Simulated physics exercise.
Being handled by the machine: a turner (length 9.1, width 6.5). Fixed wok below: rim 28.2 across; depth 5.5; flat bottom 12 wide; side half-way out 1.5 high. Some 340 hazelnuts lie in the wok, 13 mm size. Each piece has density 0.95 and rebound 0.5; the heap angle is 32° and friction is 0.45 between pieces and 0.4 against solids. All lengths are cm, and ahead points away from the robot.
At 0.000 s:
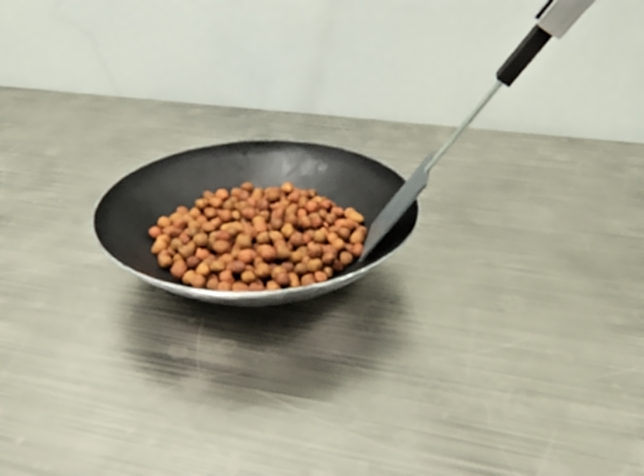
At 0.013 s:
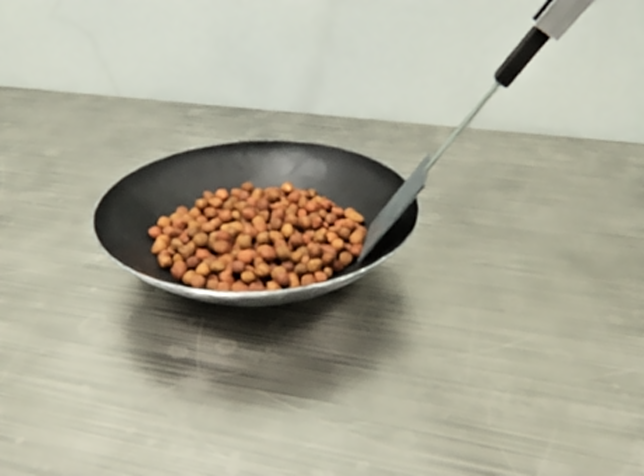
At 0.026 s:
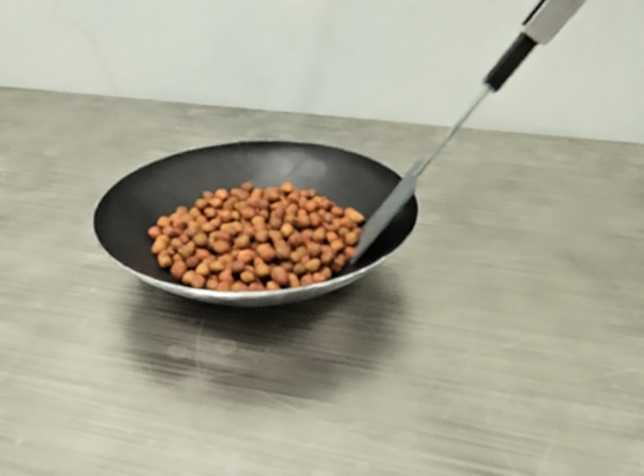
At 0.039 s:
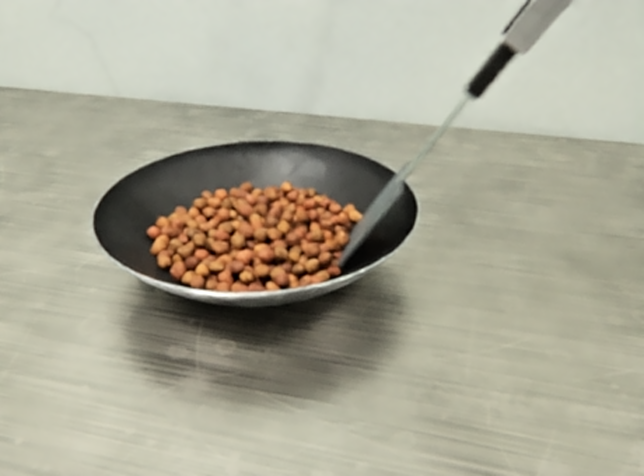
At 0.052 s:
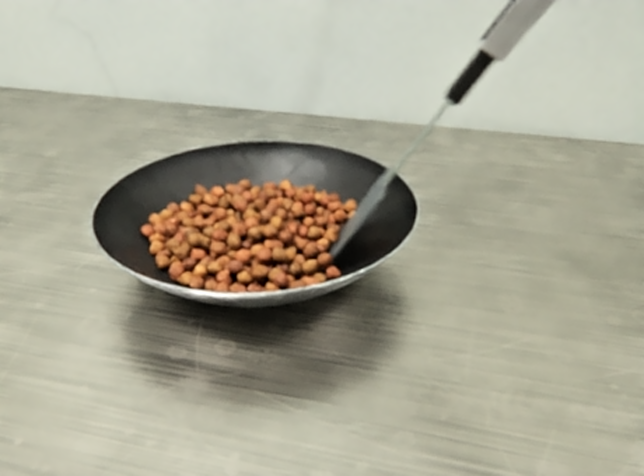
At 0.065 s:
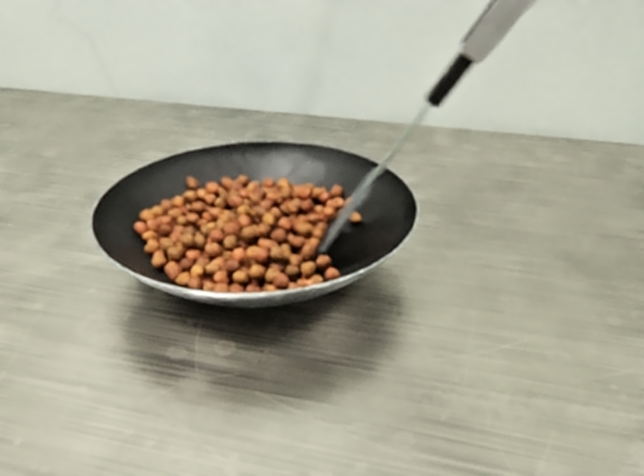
At first, a gray turner rests against the right side of a black wok heaped with hazelnuts on a metallic surface. The blade then slides slowly left into the nuts, pushing the heap slightly leftward and baring more of the wok's dark right side, while the wok stays still.
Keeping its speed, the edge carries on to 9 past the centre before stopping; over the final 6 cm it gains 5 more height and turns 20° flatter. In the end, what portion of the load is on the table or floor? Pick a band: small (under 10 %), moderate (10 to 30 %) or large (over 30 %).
The share is moderate, 10 to 30 %.
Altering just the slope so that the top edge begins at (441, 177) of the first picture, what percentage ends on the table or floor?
Around 20 percent ends up on the table or floor.
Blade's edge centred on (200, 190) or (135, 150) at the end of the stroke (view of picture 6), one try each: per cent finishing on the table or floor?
Close to 5 and close to 25 per cent, respectively.
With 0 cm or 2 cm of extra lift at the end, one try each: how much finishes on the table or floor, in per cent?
Estimates, in order: 15 % then 20 %.
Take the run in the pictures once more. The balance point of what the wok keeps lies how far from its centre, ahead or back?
It sits near 3.5 centimetres ahead of centre.
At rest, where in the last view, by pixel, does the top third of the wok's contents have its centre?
Somewhere around (190, 216) in the last picture.
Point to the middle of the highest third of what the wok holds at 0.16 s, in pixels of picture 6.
About pixel (194, 195).
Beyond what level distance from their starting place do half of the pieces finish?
3 cm.
After 0.11 s, sloping 59°, highest piece 6 above the table; 343 in the wok.
After 0.16 s, sloping 54°, highest piece 7 above the table; 343 in the wok.
After 0.38 s, sloping 39°, highest piece 13 above the table; 291 in the wok, 22 on the table or floor, 30 on the blade or in flight.
After 1.43 s, sloping 39°, highest piece 5 above the table; 291 in the wok, 52 on the table or floor.
At rest, 291 in the wok, 52 on the table or floor. That is 15 % on the table or floor.
